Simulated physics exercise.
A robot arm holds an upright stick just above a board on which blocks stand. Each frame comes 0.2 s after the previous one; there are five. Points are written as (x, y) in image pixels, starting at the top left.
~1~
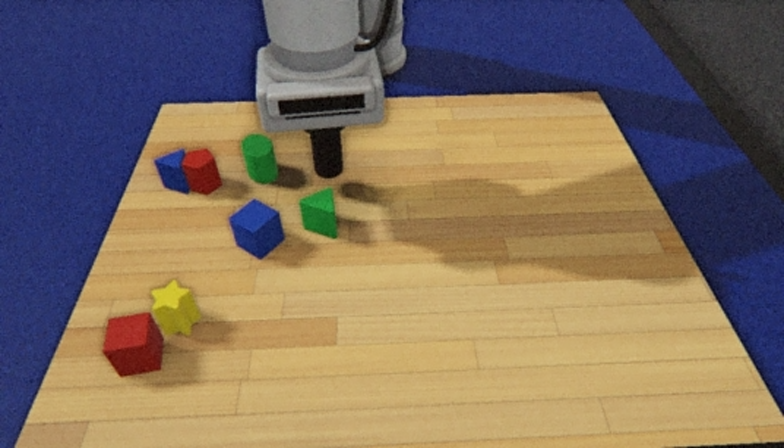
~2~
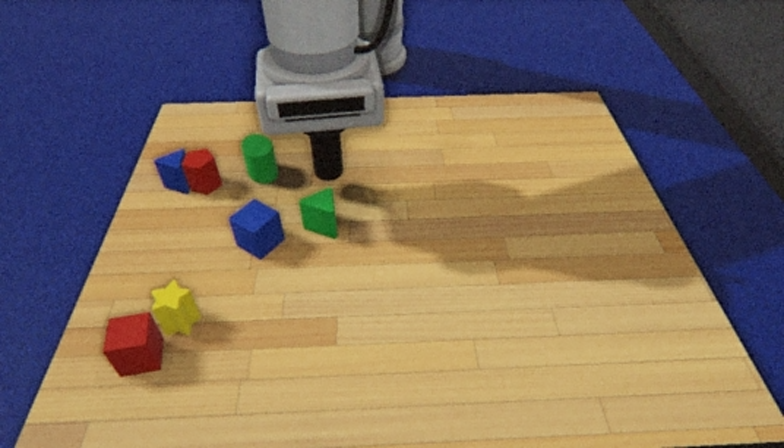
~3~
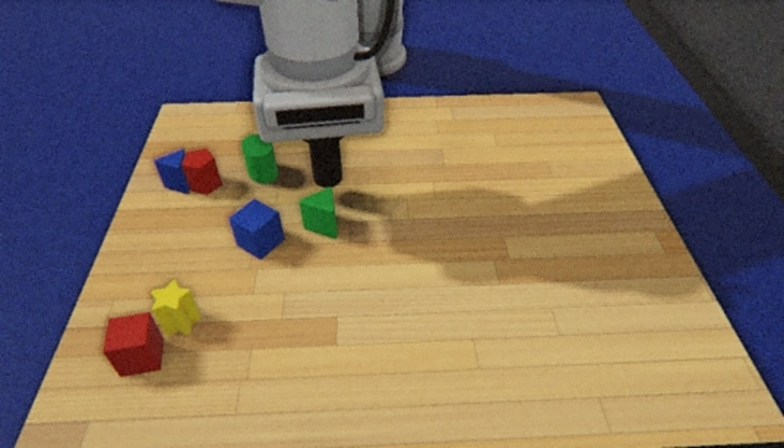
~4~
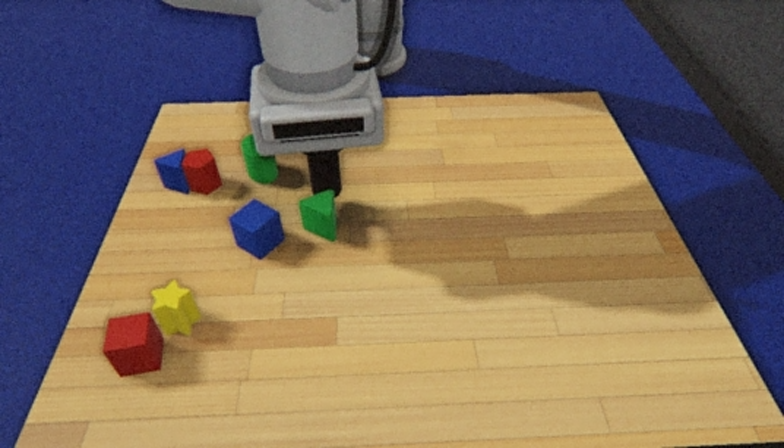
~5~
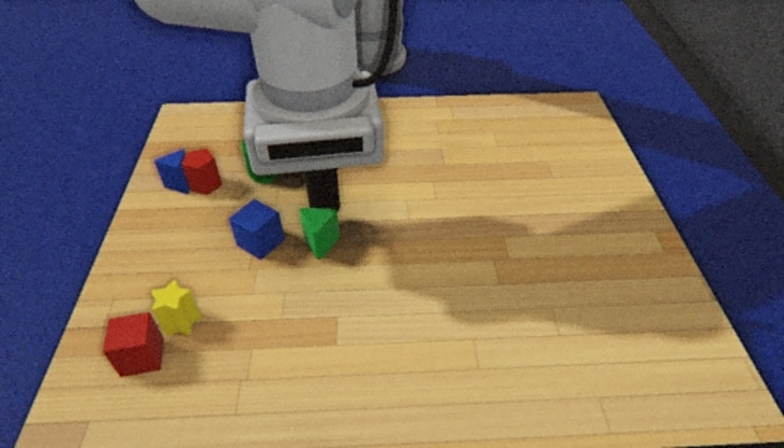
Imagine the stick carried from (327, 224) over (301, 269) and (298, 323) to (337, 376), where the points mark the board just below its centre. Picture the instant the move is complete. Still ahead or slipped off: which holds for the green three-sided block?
In the end it is beside or behind the stick.
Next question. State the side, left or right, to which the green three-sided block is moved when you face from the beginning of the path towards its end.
Right side.
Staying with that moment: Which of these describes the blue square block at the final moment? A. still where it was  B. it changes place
My answer is option A.
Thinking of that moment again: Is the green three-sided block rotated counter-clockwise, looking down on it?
In short: No.
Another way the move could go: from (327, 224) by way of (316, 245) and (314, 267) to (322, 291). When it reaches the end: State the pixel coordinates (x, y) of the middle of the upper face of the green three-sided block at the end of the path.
Its top middle: (297, 286).
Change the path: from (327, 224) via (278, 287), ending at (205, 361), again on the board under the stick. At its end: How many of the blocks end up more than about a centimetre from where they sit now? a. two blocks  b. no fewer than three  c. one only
I choose c.
On the path given first. One third of the way, stick (298, 254); green three-sided block (291, 266), turned 15° anticlockwise.
Two thirds of the way, stick (295, 310); green three-sided block (278, 325), turned 25° clockwise.
At the end, stick (335, 362); blue square block not moved; green three-sided block (277, 339), turned 45° clockwise.
